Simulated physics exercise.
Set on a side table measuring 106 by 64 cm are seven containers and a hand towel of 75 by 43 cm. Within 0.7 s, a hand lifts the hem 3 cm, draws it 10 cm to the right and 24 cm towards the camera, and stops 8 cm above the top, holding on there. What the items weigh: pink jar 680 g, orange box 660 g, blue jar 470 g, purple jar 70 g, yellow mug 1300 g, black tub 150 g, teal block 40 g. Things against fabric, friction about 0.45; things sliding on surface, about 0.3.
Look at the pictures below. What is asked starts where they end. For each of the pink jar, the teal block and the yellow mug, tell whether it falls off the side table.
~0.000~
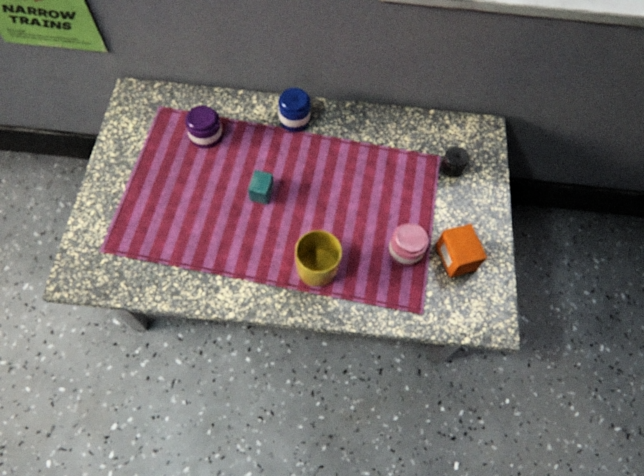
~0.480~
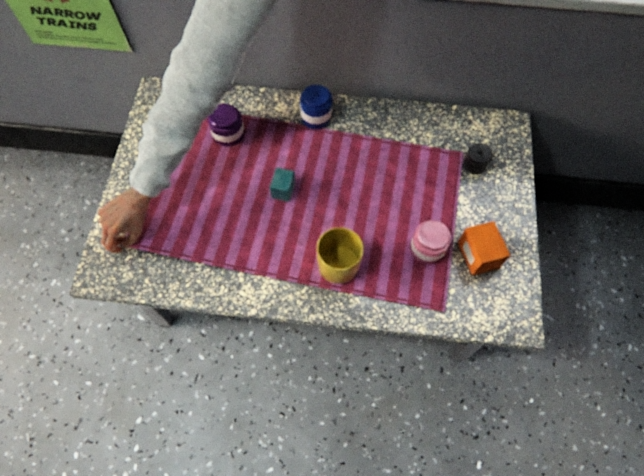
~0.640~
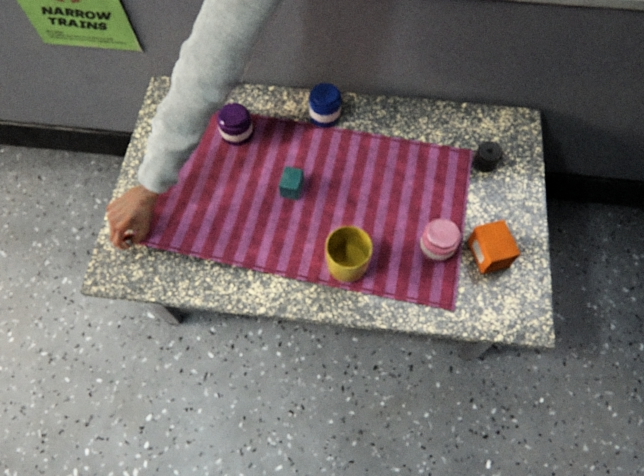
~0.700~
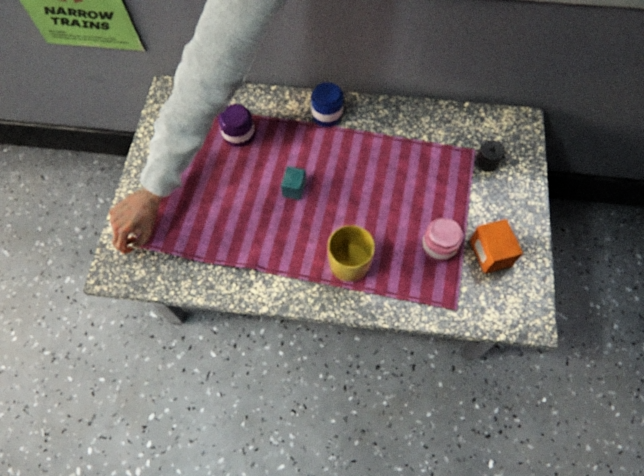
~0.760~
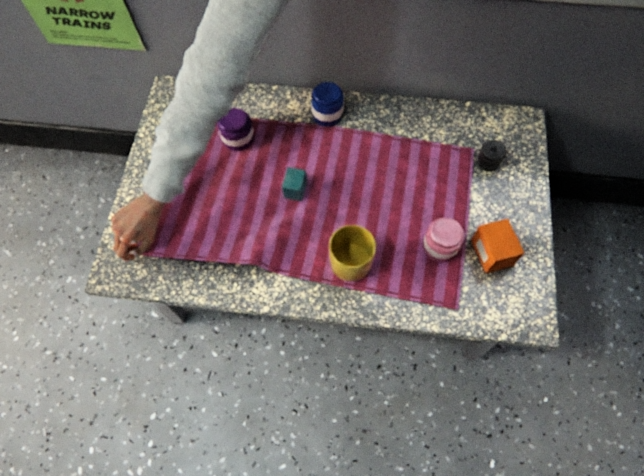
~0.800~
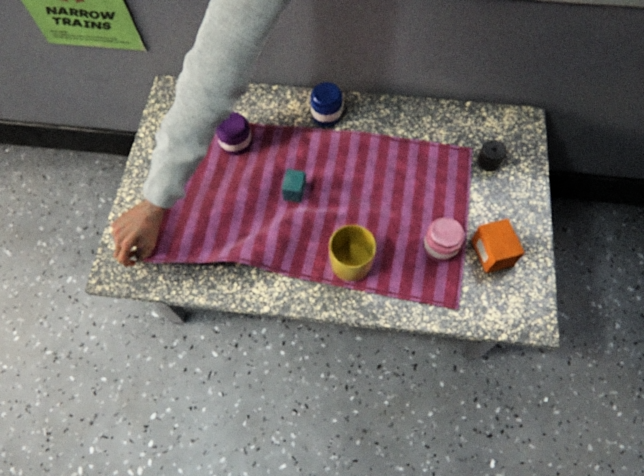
Pink jar: Stays; teal block: Stays; yellow mug: Stays.
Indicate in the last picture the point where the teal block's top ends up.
It stops around pixel (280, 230).
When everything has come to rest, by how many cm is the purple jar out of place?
Measured: Purple jar displaced by 25 cm.
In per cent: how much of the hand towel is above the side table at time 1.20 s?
About 95 per cent.
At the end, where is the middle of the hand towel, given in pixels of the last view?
Close to (304, 239) in pixels.
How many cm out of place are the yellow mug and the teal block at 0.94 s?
Yellow mug 0 cm, teal block 4 cm.
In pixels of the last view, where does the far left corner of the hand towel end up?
It ends up approximately at (143, 196).
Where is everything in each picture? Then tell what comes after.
The first frame shows pink jar (412, 237); teal block (260, 182); yellow mug (318, 251); hand towel corners (100, 252) (160, 106) (440, 157) (422, 314).
The second frame shows hand towel corners (183, 105) (445, 312); grip (122, 246).
The third frame shows hand towel corners (191, 105) (454, 311); grip (130, 242).
The fourth frame shows purple jar (234, 115); hand towel corners (192, 107) (475, 150); grip (133, 246).
The fifth frame shows purple jar (233, 119); hand towel corners (190, 113) (474, 149); grip (135, 253).
The sixth frame shows pink jar (447, 232); teal block (293, 180); yellow mug (353, 246); hand towel corners (186, 118) (472, 148) (458, 309); grip (136, 259).
By 0.9 s, 100 % of the hand towel is still over the top; teal block 5 cm off its start, purple jar 10 cm off its start.
By 1.1 s, 95 % of the hand towel is still over the top; teal block 9 cm off its start, purple jar 15 cm off its start.
By 1.2 s, 95 % of the hand towel is still over the top; teal block 12 cm off its start at (284, 222), purple jar 21 cm off its start at (202, 183).
By 1.3 s, 90 % of the hand towel is still over the top; teal block 14 cm off its start, yellow mug 2 cm off its start, pink jar 1 cm off its start.
By 2.9 s, 90 % of the hand towel is still over the top; teal block 14 cm off its start at (280, 230), yellow mug 3 cm off its start at (350, 257), pink jar 2 cm off its start at (440, 230), purple jar 24 cm off its start at (197, 191).
